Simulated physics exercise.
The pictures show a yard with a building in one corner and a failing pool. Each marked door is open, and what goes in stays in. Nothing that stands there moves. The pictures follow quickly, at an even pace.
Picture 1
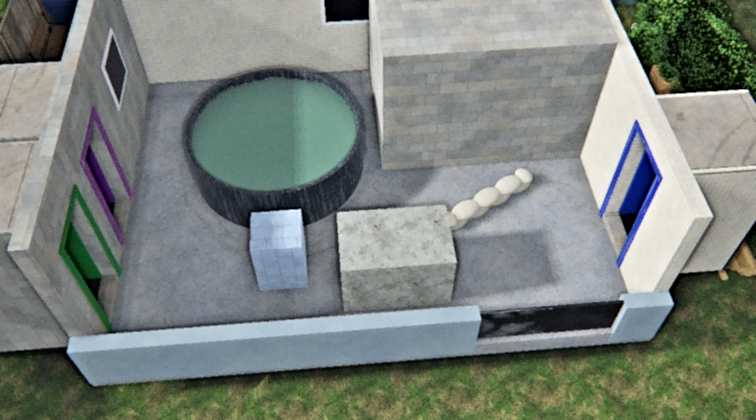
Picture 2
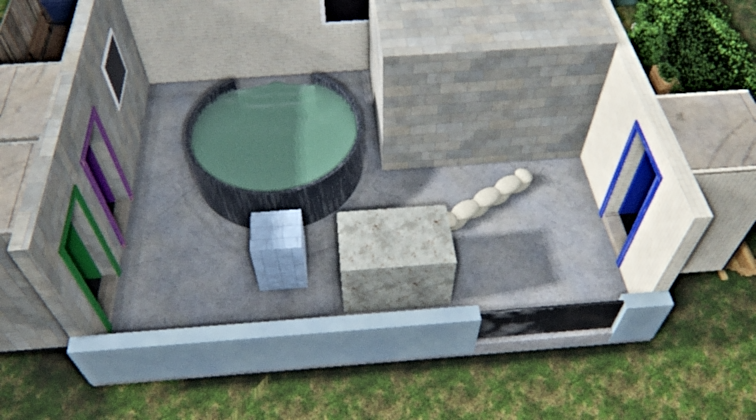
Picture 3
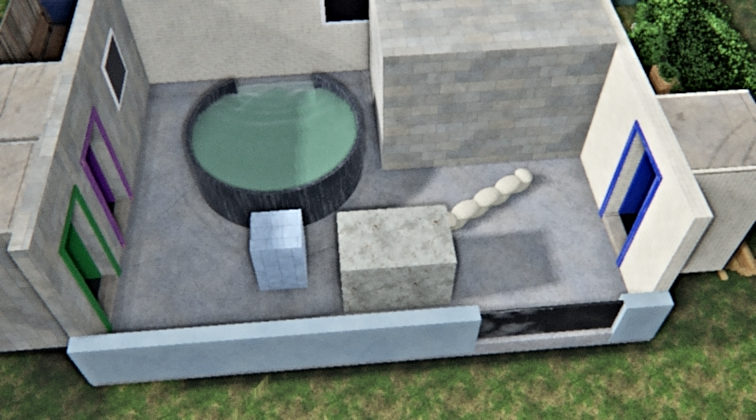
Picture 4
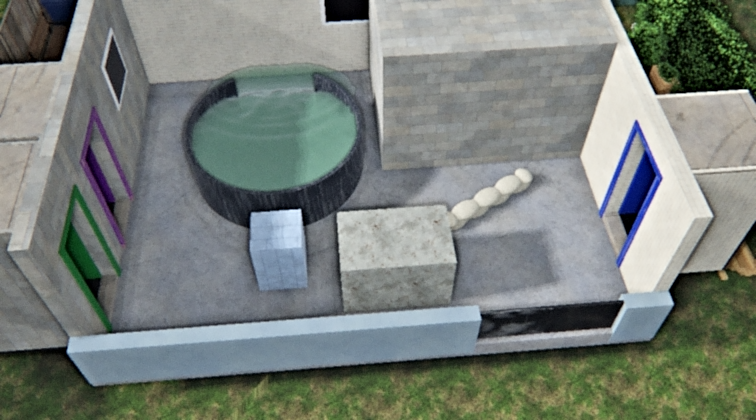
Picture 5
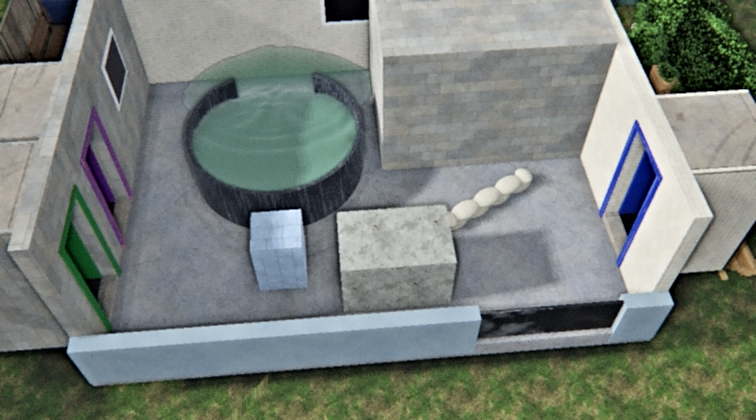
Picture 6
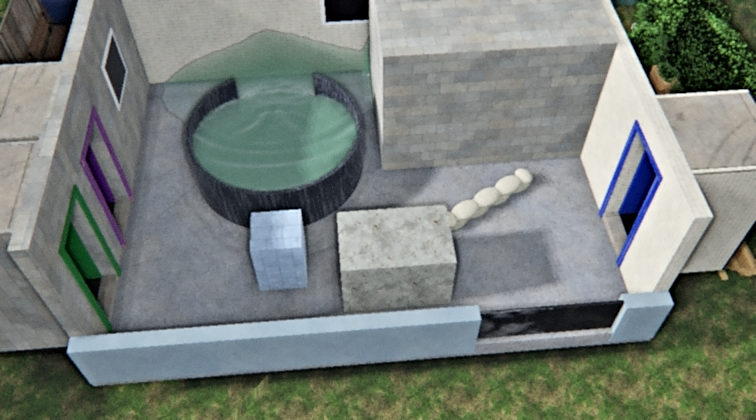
In the video, a round dark-walled pool of green water stands in a walled yard near a block building; a gap opens in its far side, and water pours out and spreads across the paving toward the back wall.
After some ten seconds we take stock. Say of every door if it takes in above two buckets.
In the end: The purple door takes more than that; the blue door stays under that; the green door takes more than that.
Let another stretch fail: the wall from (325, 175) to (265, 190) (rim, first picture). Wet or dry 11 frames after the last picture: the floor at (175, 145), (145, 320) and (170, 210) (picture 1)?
One after the other: No water, covered, wet.
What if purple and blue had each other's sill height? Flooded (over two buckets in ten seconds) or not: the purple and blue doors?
The purple door takes less; the blue door is over.
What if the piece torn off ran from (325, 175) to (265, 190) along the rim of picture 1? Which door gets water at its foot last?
It is the one in blue.
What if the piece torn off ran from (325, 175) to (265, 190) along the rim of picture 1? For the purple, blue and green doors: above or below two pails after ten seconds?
In short: Purple goes over, blue is over, green passes that mark.
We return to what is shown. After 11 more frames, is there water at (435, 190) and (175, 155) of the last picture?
In that order: No water, wet.
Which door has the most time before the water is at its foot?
That is the one in blue.
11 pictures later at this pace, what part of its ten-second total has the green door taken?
Roughly 0 per cent.
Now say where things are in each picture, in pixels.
Still water in the pool at (275, 130), in the first picture.
The front is at a hidden place, out from the gap on the pool's far side, in the second picture.
The front is at a hidden place, out from the gap on the pool's far side, in the third picture.
The front is at (217, 82), out from the gap on the pool's far side, in the fourth picture.
The front is at (193, 82), out from the gap on the pool's far side, in the fifth picture.
Water pours out on the pool's far side and has run to (165, 84), in the sixth picture.
A moment on, water covers 20 % of the floor; the purple door not reached, the blue door not reached, the green door not reached.
Next, water covers 35 % of the floor; the purple door wet at the sill, nothing in, the blue door not reached, the green door not reached.
Then, water covers 70 % of the floor; the purple door under two buckets in, the blue door not reached, the green door wet at the sill, nothing in.
Later, water covers 90 % of the floor; the purple door under two buckets in, the blue door wet at the sill, nothing in, the green door over two buckets in.
In the end, water covers 95 % of the floor; the purple door over two buckets in, the blue door under two buckets in, the green door far over two buckets in.
